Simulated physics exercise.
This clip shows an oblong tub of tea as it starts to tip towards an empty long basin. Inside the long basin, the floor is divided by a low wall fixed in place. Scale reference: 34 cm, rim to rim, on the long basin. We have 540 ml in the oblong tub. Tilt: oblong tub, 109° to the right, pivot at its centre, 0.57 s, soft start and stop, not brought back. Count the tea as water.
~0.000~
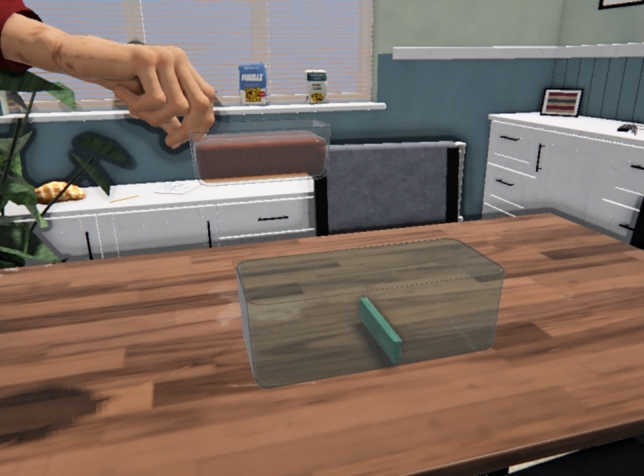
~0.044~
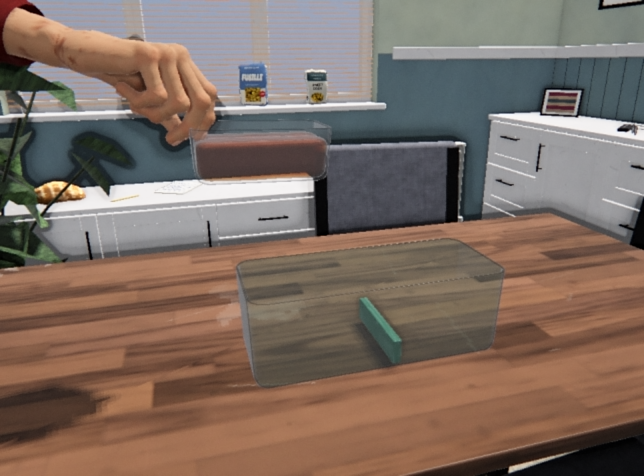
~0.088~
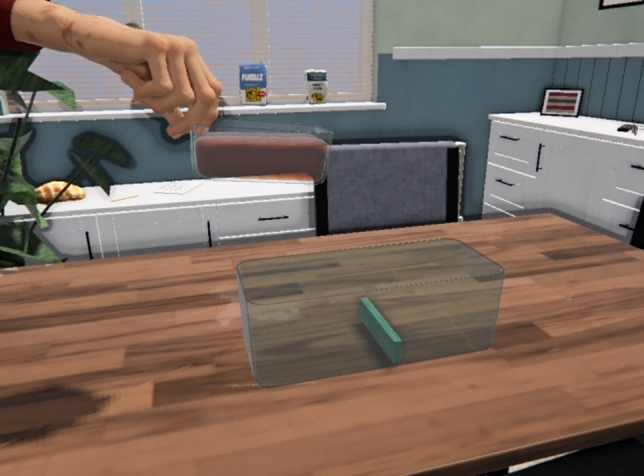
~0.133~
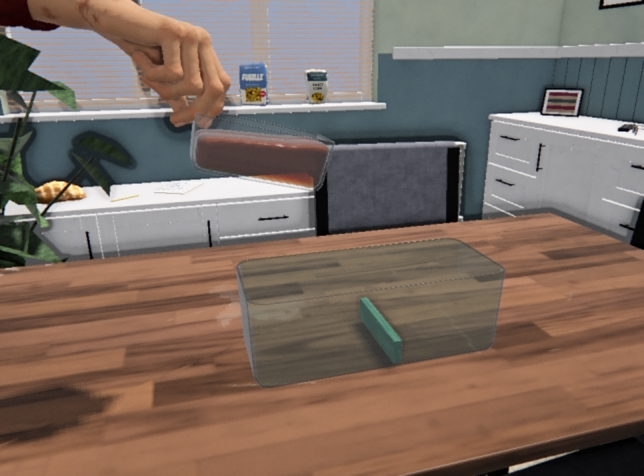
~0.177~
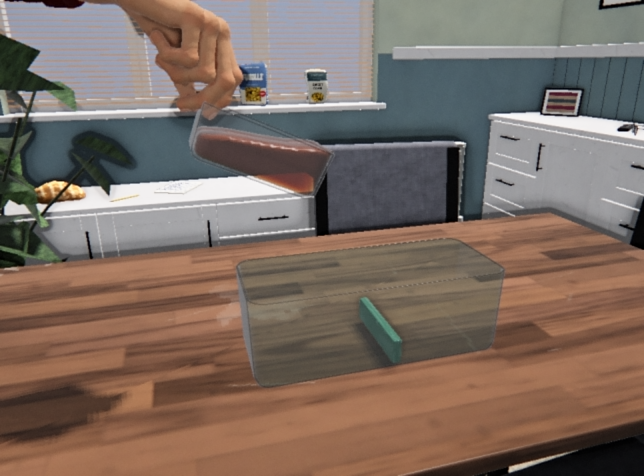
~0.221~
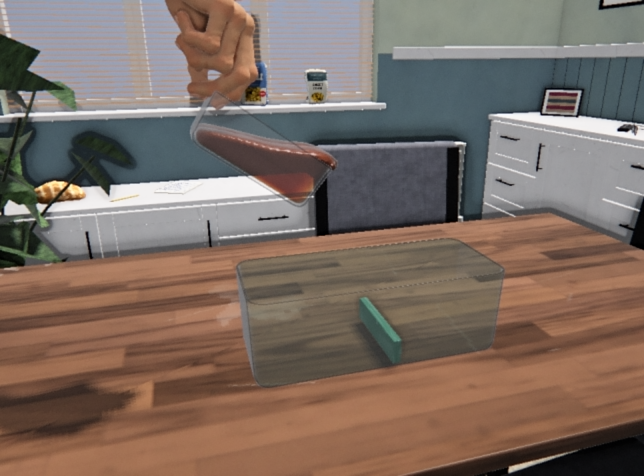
In a room with a wooden table, a hand holds a clear oblong tub of reddish-brown tea above and behind an empty long basin with a small green wall inside. The tub stays nearly level at first, then tilts steadily down to the right, the tea gathering toward its lower end and just passing the edge.
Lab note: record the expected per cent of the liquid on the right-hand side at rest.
Expected right-hand share: 18 per cent.
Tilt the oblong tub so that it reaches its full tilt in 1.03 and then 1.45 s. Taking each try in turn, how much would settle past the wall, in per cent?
Around 40 per cent first, around 45 per cent next.
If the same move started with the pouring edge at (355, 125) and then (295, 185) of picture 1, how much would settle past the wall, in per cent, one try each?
Some 60 and 15 per cent, in that order.
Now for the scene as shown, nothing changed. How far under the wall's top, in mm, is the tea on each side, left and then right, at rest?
Left about 18 mm, while the right is about 30 mm.
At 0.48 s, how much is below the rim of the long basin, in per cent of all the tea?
Around 44 percent.
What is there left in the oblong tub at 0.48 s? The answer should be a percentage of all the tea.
Roughly 7 per cent.
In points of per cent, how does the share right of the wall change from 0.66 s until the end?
The right part's share grows by around 4 per cent.
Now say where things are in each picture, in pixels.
The first frame shows tilt 0°; pouring edge (322, 124); surface from (193, 142) to (319, 135); the long basin's rim runs from (242, 284) to (480, 255); the wall's top is at (379, 319).
The second frame shows tilt 2°; pouring edge (322, 126); surface from (193, 140) to (319, 136).
The third frame shows tilt 6°; pouring edge (324, 131); surface from (194, 138) to (319, 138).
The fourth frame shows tilt 14°; pouring edge (325, 140); surface from (195, 135) to (322, 141).
The fifth frame shows tilt 24°; pouring edge (325, 152); surface from (194, 132) to (324, 144); 1 per cent is over the edge.
The sixth frame shows tilt 36°; pouring edge (323, 165); surface from (194, 127) to (311, 150); 7 per cent is over the edge.
Then, 0.48 s in, the tilt is 102° and 7 per cent is still to pour, 41 is left of the wall and 3 right of it.
Then, 0.66 s in, the tilt is 109° and 1 per cent is still to pour, 77 is left of the wall and 14 right of it.
Then, 0.86 s in, the tilt is 109° and 0 per cent is still to pour, 73 is left of the wall and 17 right of it.
Then, 1.07 s in, the tilt is 109° and 0 per cent is still to pour, 75 is left of the wall and 18 right of it.
Finally, 75 per cent lies left of the wall, 18 right of it and 7 outside.
